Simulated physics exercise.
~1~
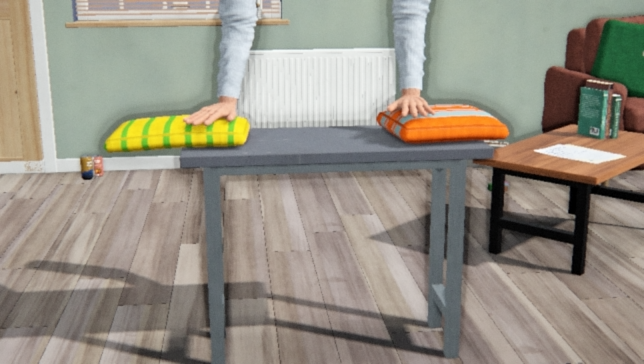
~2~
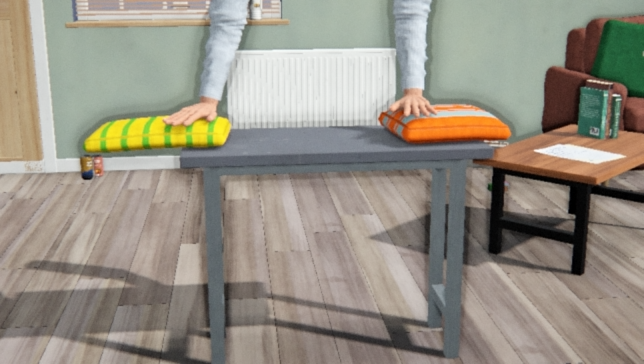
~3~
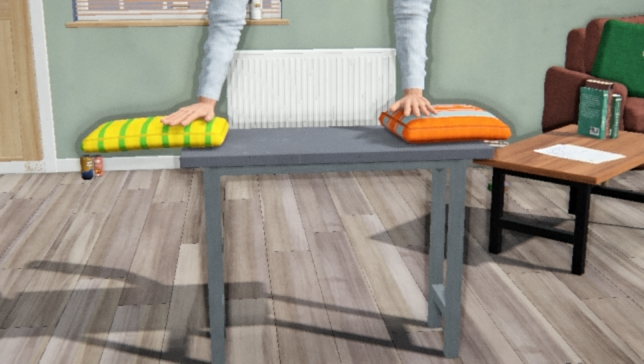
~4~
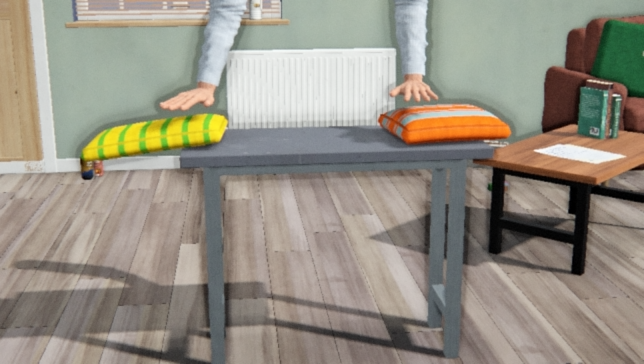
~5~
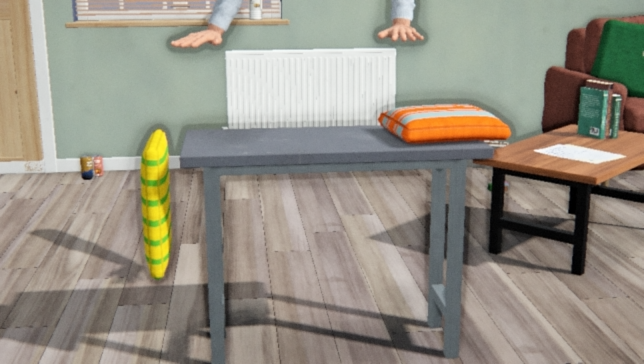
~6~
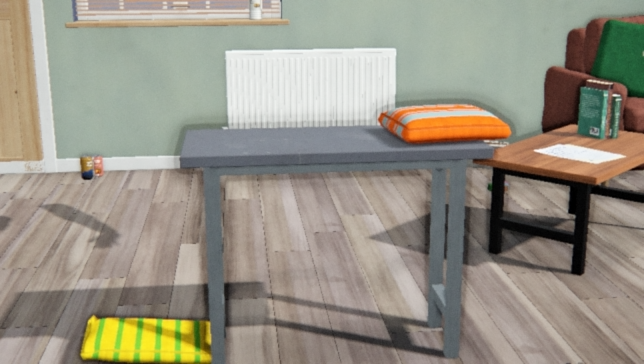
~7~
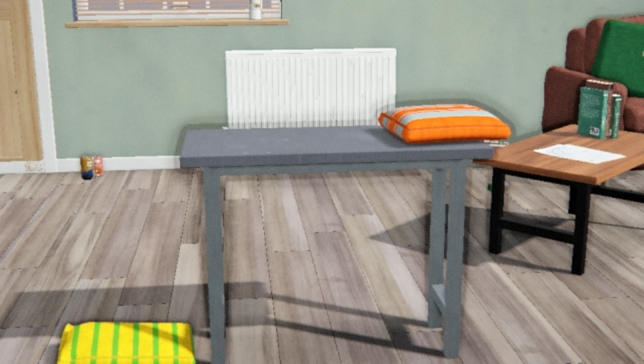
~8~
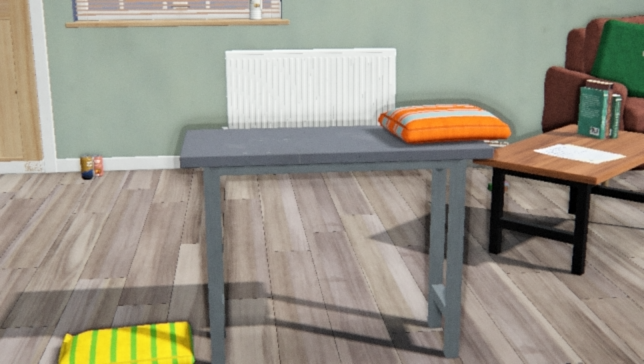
The video shows two hands resting on a yellow striped pillow and an orange cushion on a gray table, sliding the pillow left past the edge. The hands lift away, and the pillow tips and falls to the floor while the cushion stays on the table.
